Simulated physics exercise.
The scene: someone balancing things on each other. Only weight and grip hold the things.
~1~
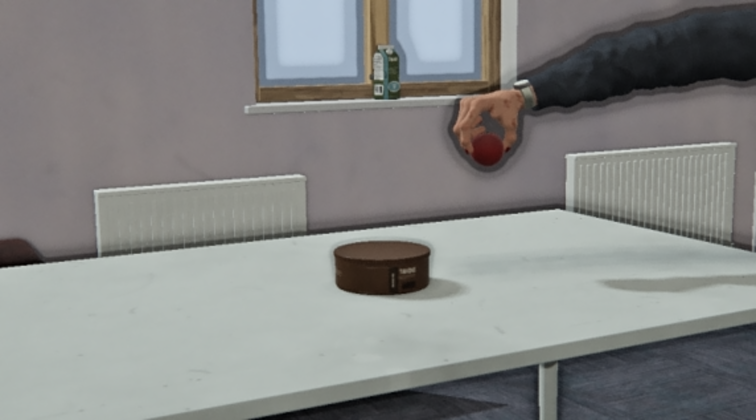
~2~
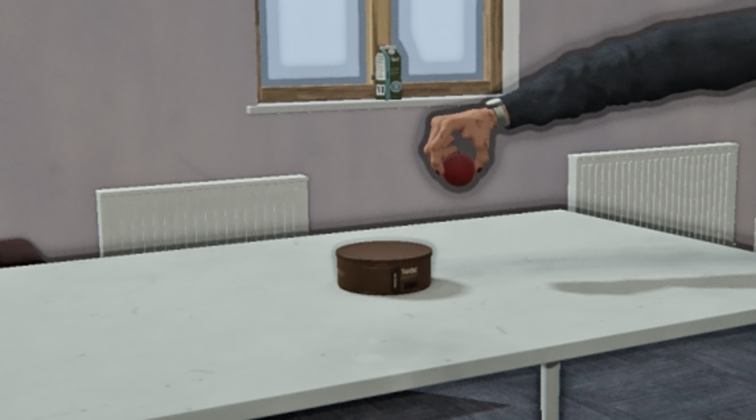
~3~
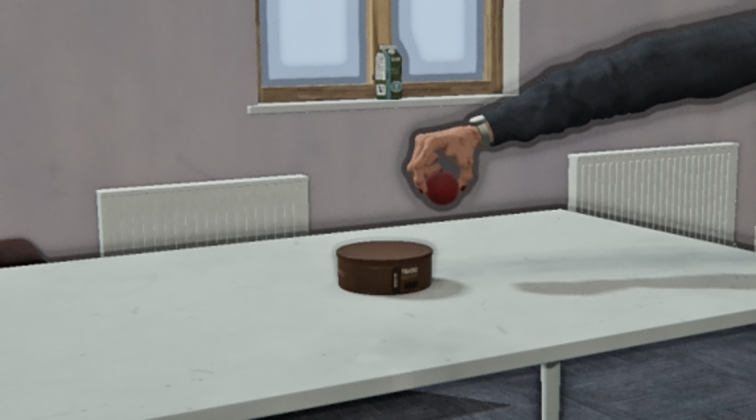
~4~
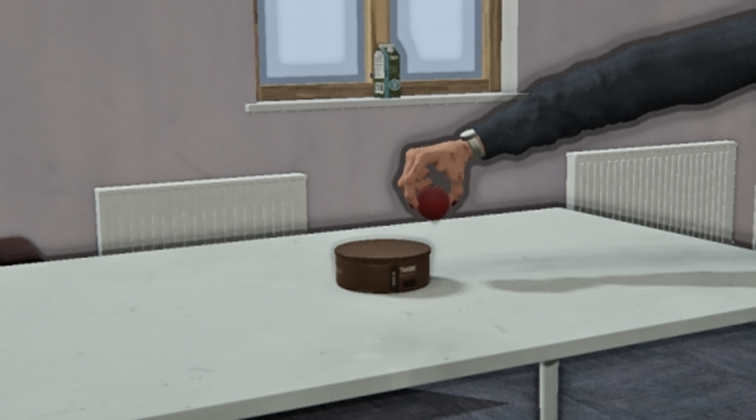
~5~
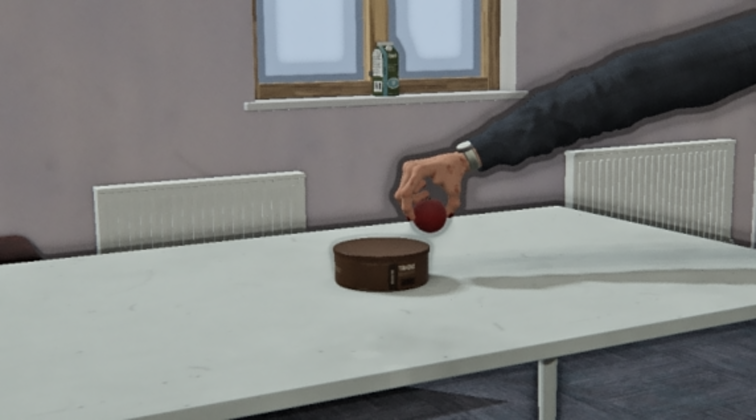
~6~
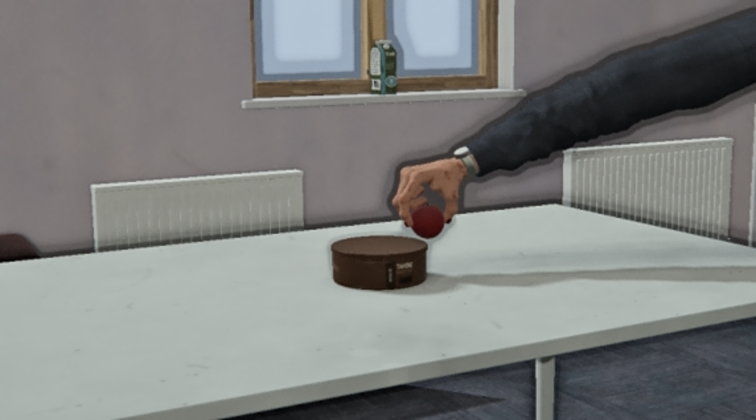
A hand holding a small red tomato reaches in from the right, above a white table where a round brown tub sits. The hand moves left and downward, carrying the tomato toward the tub, then slows and lowers it slightly to the tub's upper right edge, fingers still gripping it.
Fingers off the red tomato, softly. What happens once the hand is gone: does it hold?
Here the pile comes apart.
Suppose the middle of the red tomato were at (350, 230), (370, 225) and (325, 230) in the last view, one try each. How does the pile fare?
First try: It keeps its balance; second try: It stays up; third try: It comes apart.
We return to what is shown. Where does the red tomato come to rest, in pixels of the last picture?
Around (446, 253).
Then, 0.30 s later than the last frame, red tomato now fallen.
Then, 0.40 s later than the last frame, nothing new.
Then, 1.90 s later than the last frame, red tomato resting near (447, 253).
When it is over, fallen, red tomato; brown tub as before. End places, in pixels of the last picture, red tomato near (447, 253). The pile gives way.
